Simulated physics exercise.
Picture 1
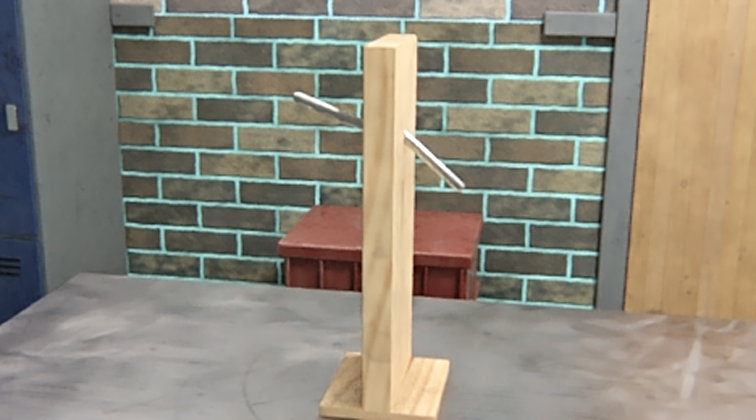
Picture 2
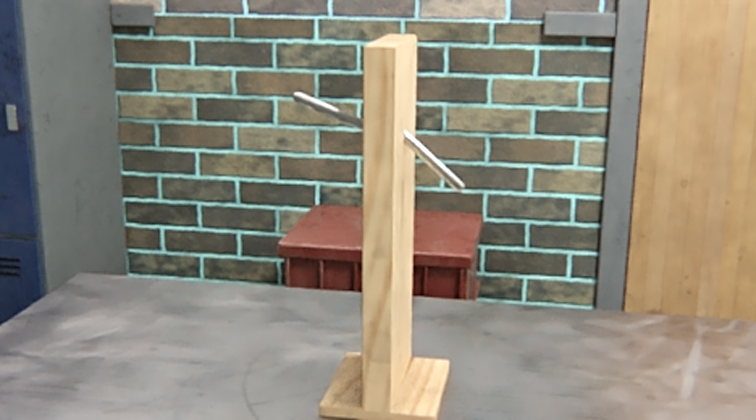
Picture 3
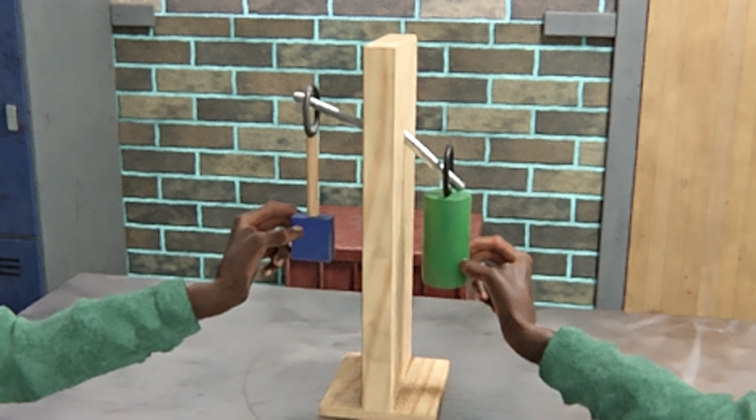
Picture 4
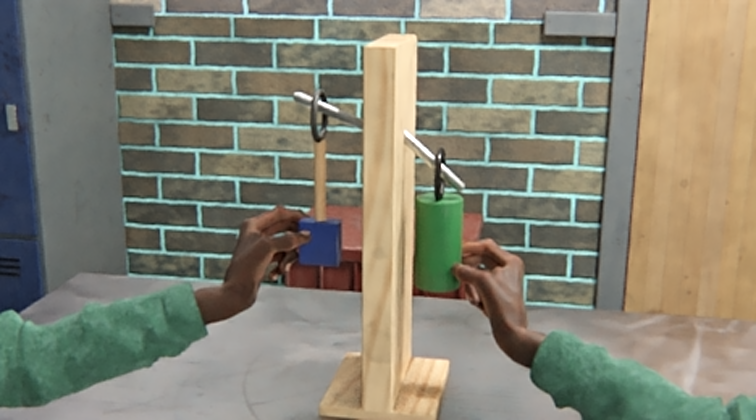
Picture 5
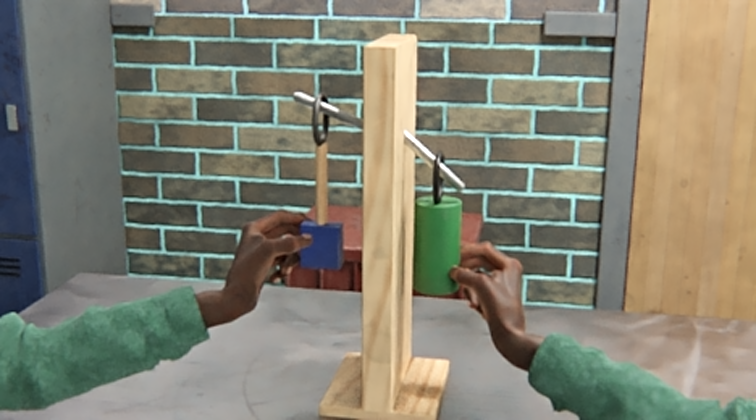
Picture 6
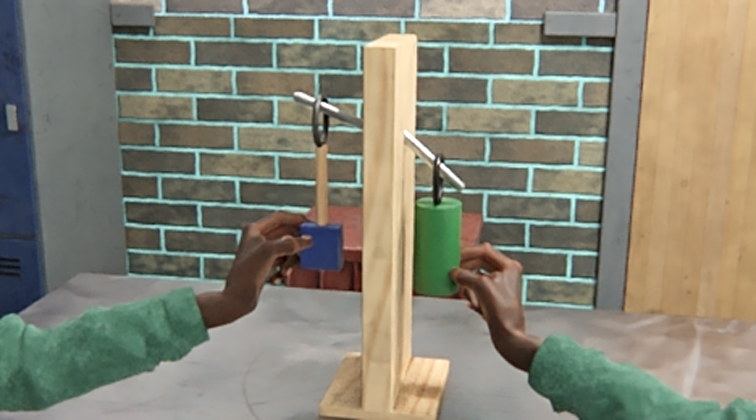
Workshop table with a wooden peg stand, two hands bringing a blue brush and a green lantern onto opposite sloping metal pegs.
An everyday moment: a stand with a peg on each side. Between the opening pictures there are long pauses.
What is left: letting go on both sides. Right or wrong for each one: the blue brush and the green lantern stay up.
Judgement: The blue brush right; the green lantern wrong.
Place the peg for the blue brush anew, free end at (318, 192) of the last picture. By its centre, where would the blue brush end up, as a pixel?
Close to (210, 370).
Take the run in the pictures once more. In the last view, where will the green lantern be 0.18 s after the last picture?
Its centre should be around (459, 289).
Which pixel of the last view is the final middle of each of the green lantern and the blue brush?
(569, 391) and (359, 203), approximately.
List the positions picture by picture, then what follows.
Peg stand (380, 224), in the first frame.
Peg stand (380, 224), in the second frame.
Still on the way; blue brush (312, 174); peg stand (380, 224), in the third frame.
Still on the way; green lantern (439, 217); peg stand (380, 224), in the fourth frame.
Still on the way; blue brush (321, 181); peg stand (380, 224), in the fifth frame.
In place, still held; blue brush (322, 182); green lantern (438, 222); peg stand (380, 224), in the sixth frame.
Then, 0.18 s later than the last frame, blue brush tilted by 17° near (346, 200); green lantern dropping near (459, 288).
When it is over, the blue brush stays on its peg, near (359, 203); the green lantern falls off, near (568, 391).
